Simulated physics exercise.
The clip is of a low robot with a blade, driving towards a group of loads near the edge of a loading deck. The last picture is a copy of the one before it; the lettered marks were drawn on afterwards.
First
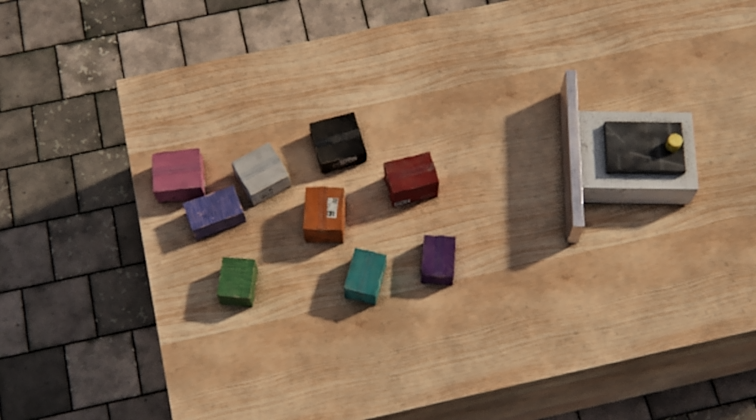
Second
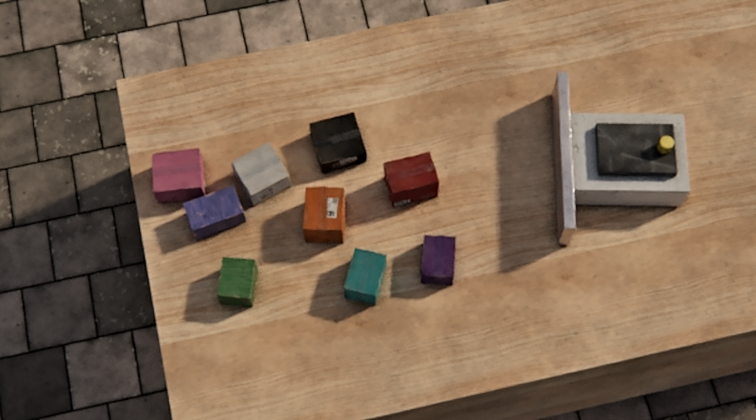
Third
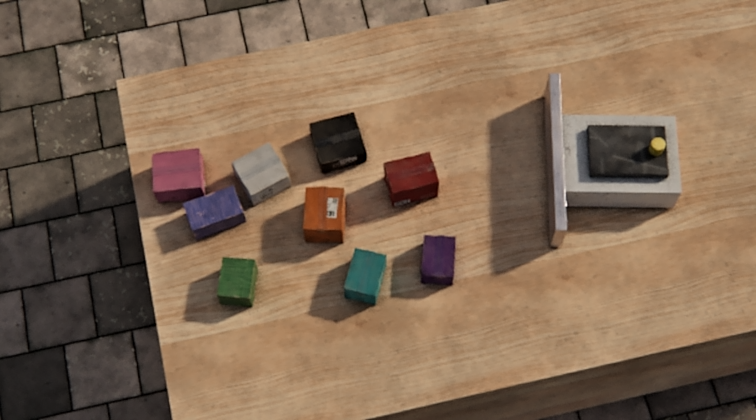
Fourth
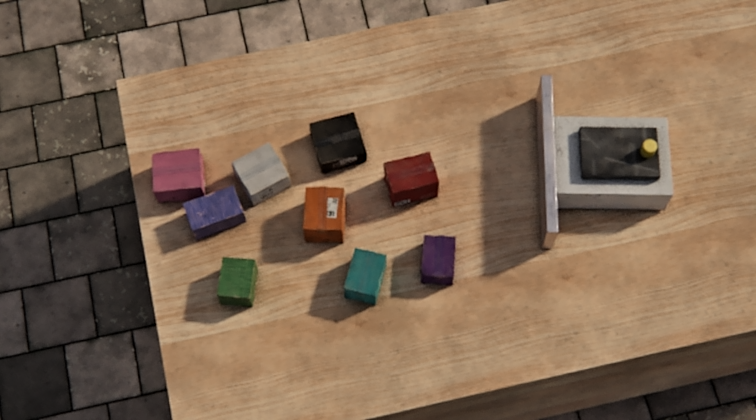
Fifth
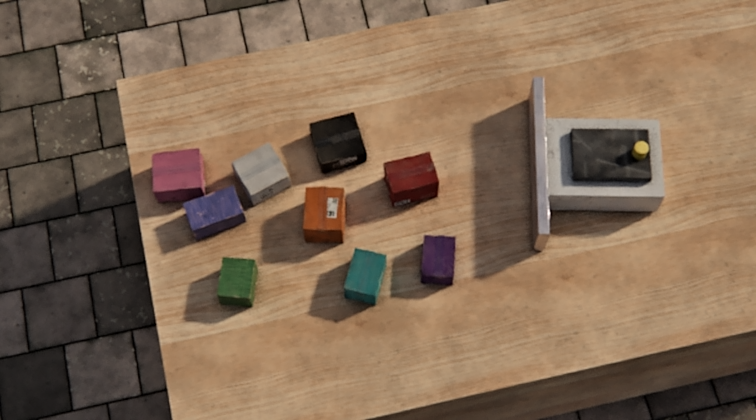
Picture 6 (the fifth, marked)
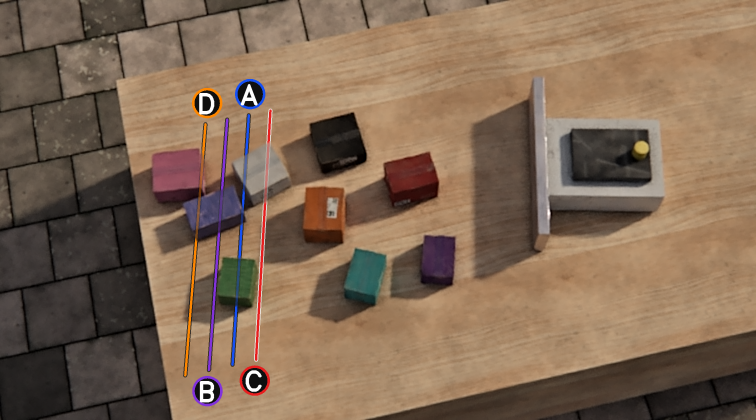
A low robot with a wide blade creeps left across a wooden deck toward motionless colored boxes.
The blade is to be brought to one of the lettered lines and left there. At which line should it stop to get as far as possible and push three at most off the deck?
At B, and not beyond.
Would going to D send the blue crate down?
Yes.
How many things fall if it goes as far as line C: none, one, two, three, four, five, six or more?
The count is none.
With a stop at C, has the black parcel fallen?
No.
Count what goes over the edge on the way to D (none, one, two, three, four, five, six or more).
By then, five.
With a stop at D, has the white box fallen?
By then, yes.
On the copy, A at (241, 235); B at (218, 239); C at (263, 230); D at (196, 244).
On B. First, robot (491, 179); purple box (404, 268); red box (396, 176).
Then, robot (377, 203); blue crate (203, 215); green crate (223, 285).
Finally, robot (283, 223); green crate over the edge; pink box over the edge; two fallen.
By contrast, A is within the limit but short; C is within the limit but short; D drops five.
